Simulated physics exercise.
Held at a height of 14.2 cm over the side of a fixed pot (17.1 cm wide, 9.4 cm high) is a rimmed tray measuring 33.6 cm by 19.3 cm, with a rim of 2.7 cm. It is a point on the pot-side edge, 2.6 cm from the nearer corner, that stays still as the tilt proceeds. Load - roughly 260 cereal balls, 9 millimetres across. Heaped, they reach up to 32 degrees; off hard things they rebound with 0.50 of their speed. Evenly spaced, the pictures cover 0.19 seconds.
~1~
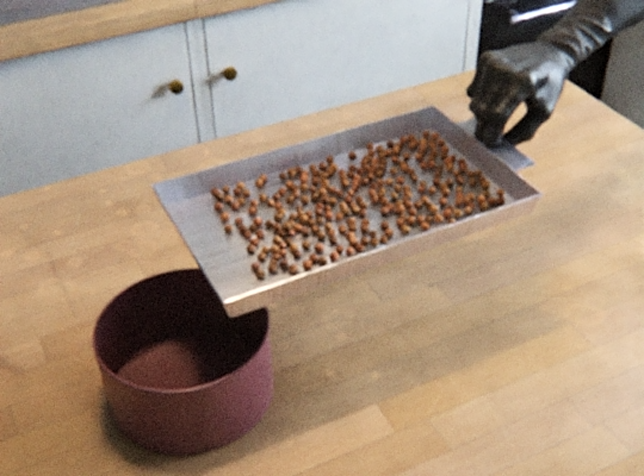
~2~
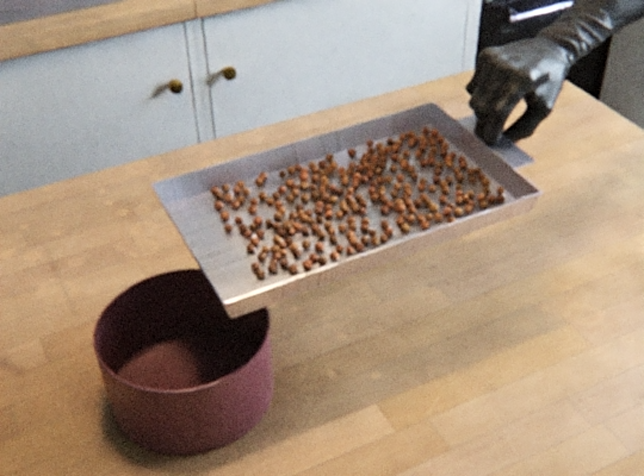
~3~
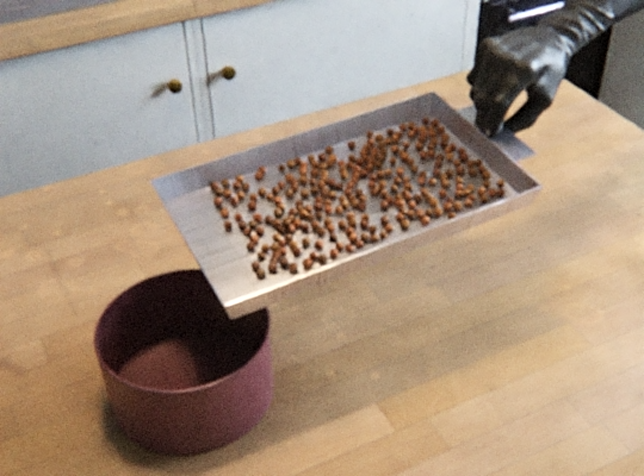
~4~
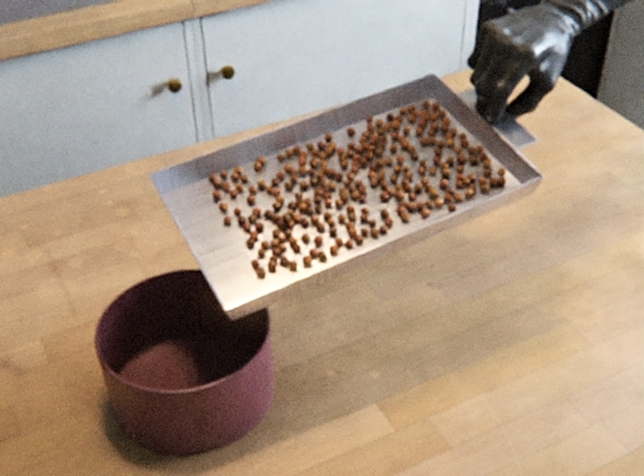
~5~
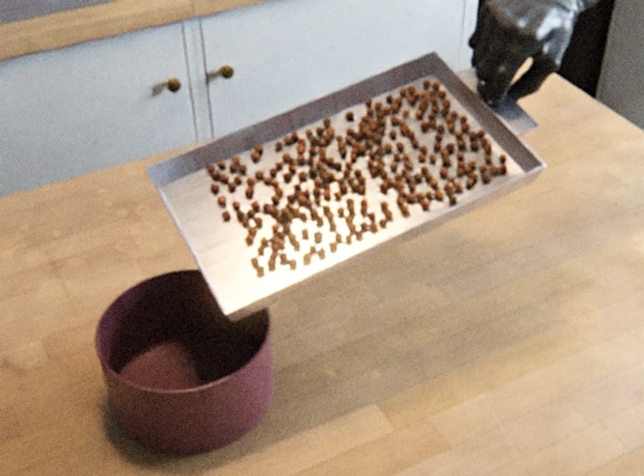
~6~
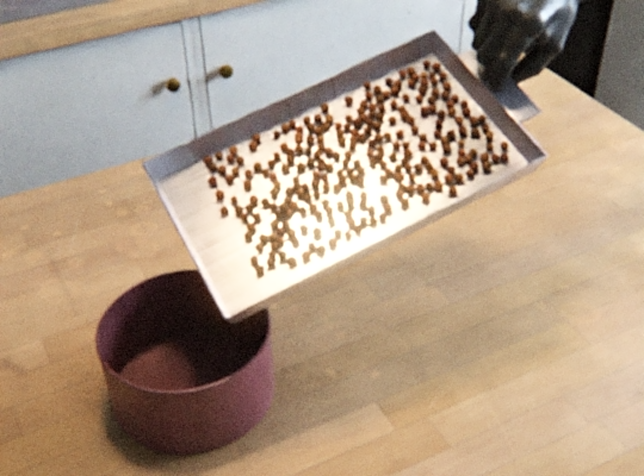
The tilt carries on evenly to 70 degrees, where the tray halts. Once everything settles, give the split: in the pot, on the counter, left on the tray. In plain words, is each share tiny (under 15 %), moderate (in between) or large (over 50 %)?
Pot: Tiny; counter: Large; tray: Moderate.
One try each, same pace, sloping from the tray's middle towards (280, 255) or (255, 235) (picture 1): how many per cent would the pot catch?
Estimate: Some 30 % and some 35 % respectively.
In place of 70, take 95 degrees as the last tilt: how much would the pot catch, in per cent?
20 percent.
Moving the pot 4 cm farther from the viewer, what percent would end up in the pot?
Result after the change: About 0 in a hundred.
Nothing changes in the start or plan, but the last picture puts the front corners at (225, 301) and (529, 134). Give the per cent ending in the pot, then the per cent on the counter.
In the pot: 35 per cent; on the counter: 10 per cent.
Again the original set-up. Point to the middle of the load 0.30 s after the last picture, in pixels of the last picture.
The middle of the load should be at about (323, 215) by then.
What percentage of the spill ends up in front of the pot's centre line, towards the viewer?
About 100 percent of the spill.
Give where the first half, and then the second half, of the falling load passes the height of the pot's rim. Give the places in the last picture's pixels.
I'd mark about (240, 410) for the first half and about (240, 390) for the second.
Then, 0.18 s after the last picture, tilt 46 degrees; the tray holds 100 %, the pot 0 %.
Then, 0.30 s after the last picture, tilt 63 degrees; the tray holds 100 %, the pot 0 %.
Then, 0.55 s after the last picture, tilt 70 degrees; the tray holds 45 %, the pot 0 %.
In the end, pot 5 %, counter 60 %, tray 30 %.
